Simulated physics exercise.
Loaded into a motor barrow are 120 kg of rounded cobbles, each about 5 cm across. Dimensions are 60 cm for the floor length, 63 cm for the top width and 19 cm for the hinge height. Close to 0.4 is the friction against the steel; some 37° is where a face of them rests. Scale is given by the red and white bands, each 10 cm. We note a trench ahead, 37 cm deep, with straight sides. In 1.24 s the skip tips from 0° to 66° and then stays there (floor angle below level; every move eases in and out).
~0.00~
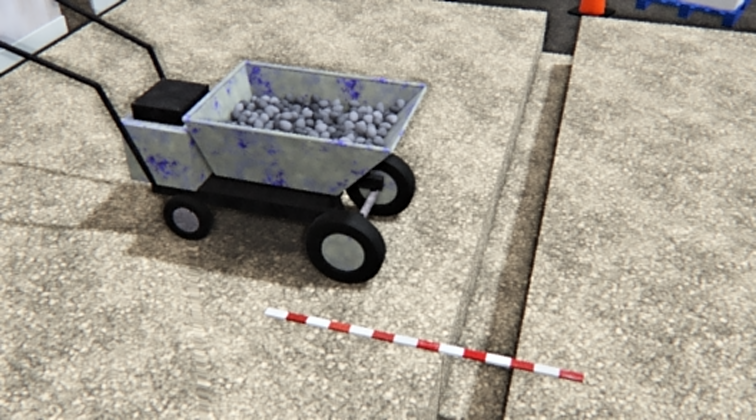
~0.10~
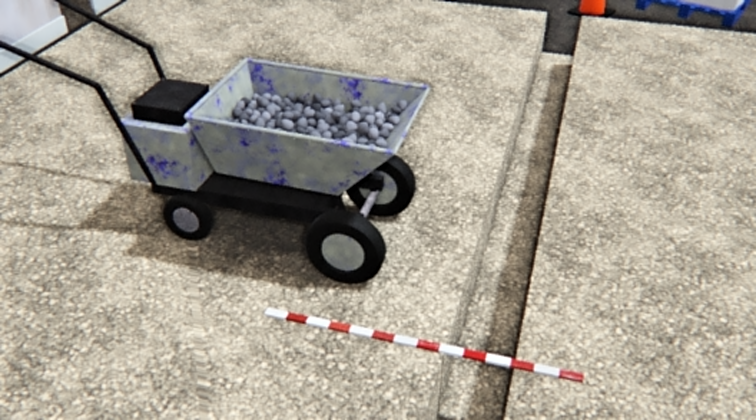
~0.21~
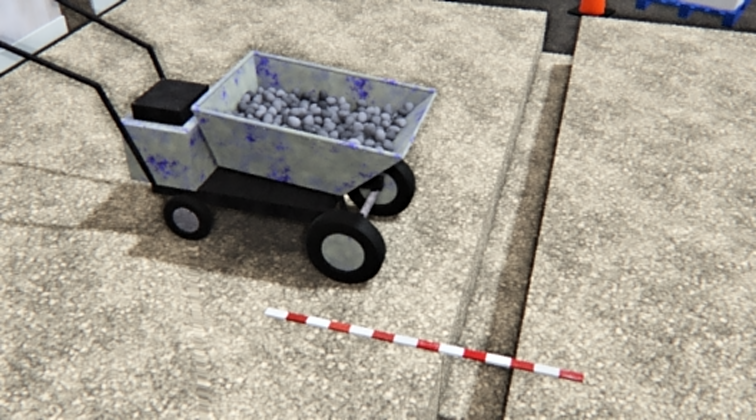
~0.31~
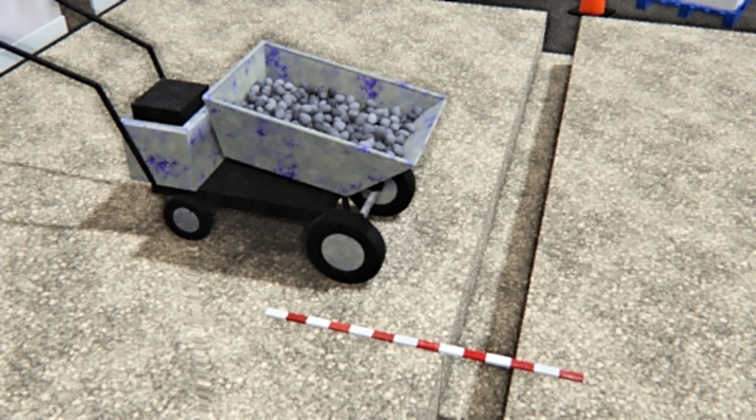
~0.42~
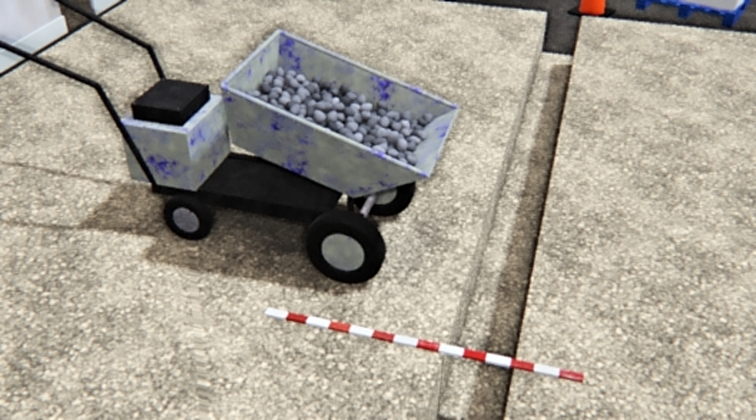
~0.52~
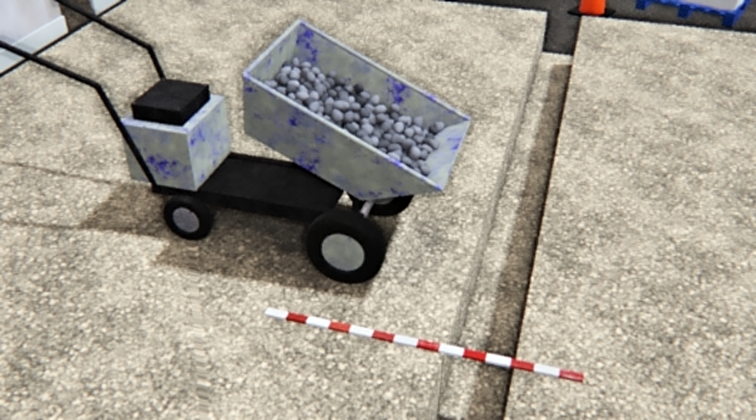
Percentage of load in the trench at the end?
70 per cent.
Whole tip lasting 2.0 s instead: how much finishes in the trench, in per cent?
Roughly 75% would finish there.
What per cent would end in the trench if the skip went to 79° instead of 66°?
It comes out at about 80 percent.
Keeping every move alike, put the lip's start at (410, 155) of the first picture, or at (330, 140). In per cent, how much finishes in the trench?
That gives roughly 45 per cent and roughly 80 per cent.
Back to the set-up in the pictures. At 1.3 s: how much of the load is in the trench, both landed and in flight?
Some 20 per cent.
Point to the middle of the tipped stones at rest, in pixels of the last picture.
I'd put it close to (512, 312).
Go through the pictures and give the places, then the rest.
In the first picture, lip at (391, 151), floor tilted 0°, highest stones at (332, 112).
In the second picture, lip at (394, 153), floor tilted 1°, highest stones at (334, 112); the stones move at 0.2 m/s on average.
In the third picture, the skip is at 5°, its lip at (402, 158); the top of the load is at (283, 104); the stones move at 0.4 m/s on average.
In the fourth picture, lip at (414, 165), floor tilted 10°, highest stones at (276, 95); the stones move at 0.5 m/s on average.
In the fifth picture, lip at (428, 176), floor tilted 17°, highest stones at (282, 85); the stones move at 0.6 m/s on average.
In the sixth picture, lip at (442, 190), floor tilted 25°, highest stones at (294, 75); the stones move at 0.7 m/s on average.
After 0.9 s the floor is at 56°; 100 % in the skip; the foremost stones are at (465, 218).
After 1.3 s the floor is at 66°; 77 % in the skip, 19 % in the trench, 5 % past the trench; the foremost stones are at (552, 291).
After 1.7 s the floor is at 66°; 35 % in the skip, 37 % in the trench, 28 % past the trench; the foremost stones are at (667, 291).
After 3.6 s the floor is at 66°; 0 % in the skip, 70 % in the trench, 30 % past the trench; the foremost stones are past the picture's edge.
